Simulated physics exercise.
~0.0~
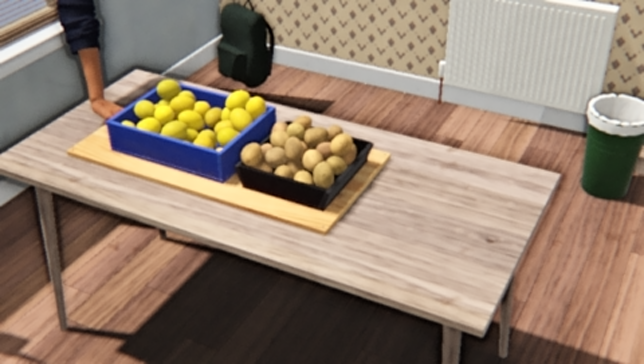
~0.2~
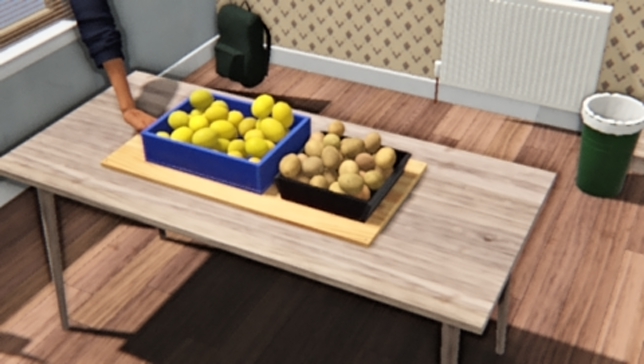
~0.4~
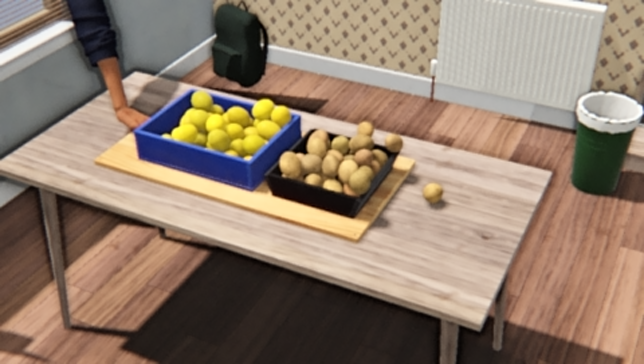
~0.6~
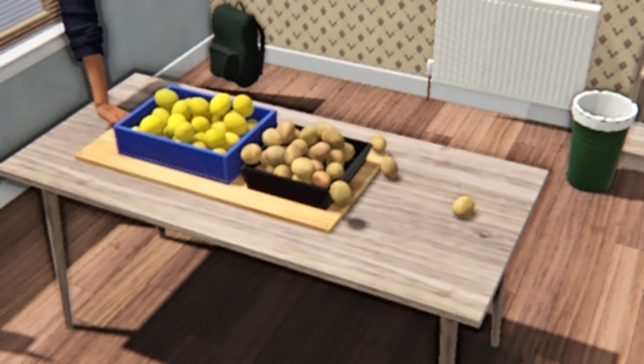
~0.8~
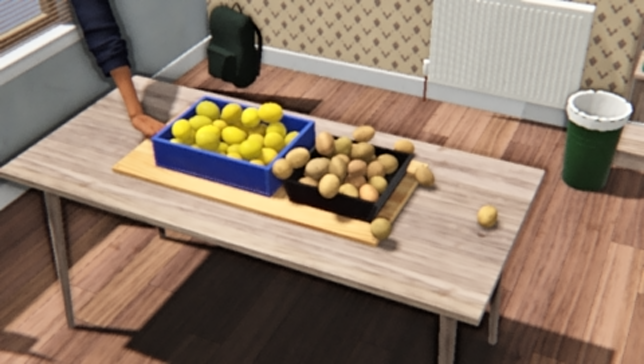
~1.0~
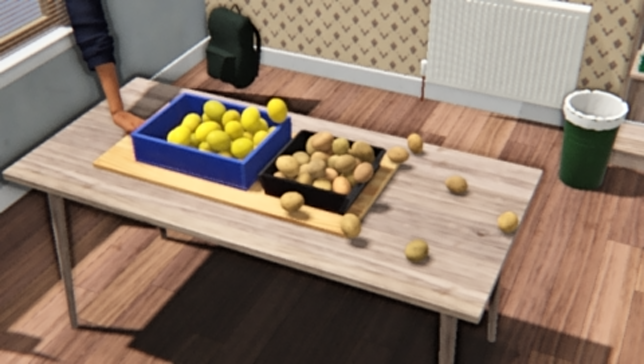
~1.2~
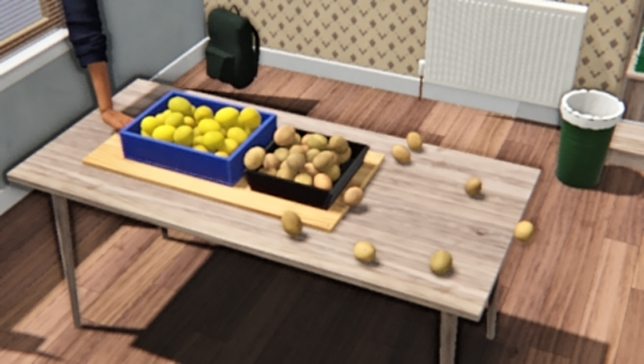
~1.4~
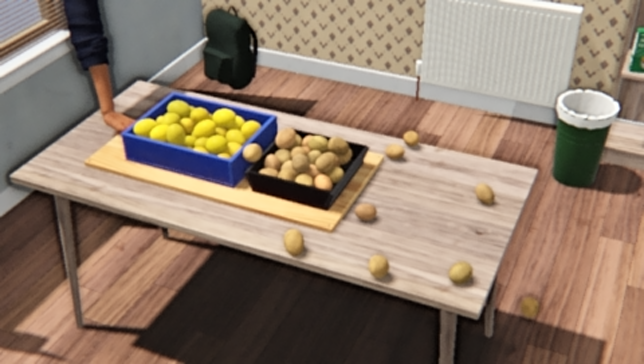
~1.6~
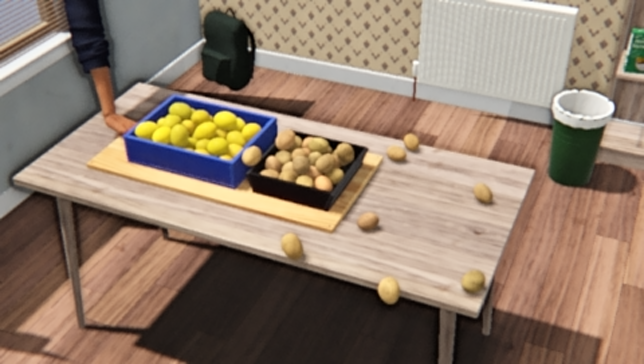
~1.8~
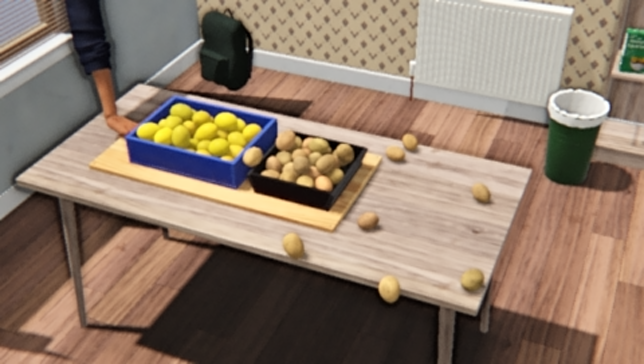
Potatoes spill from a black tray as its board jerks sideways, while yellow fruit stays put.
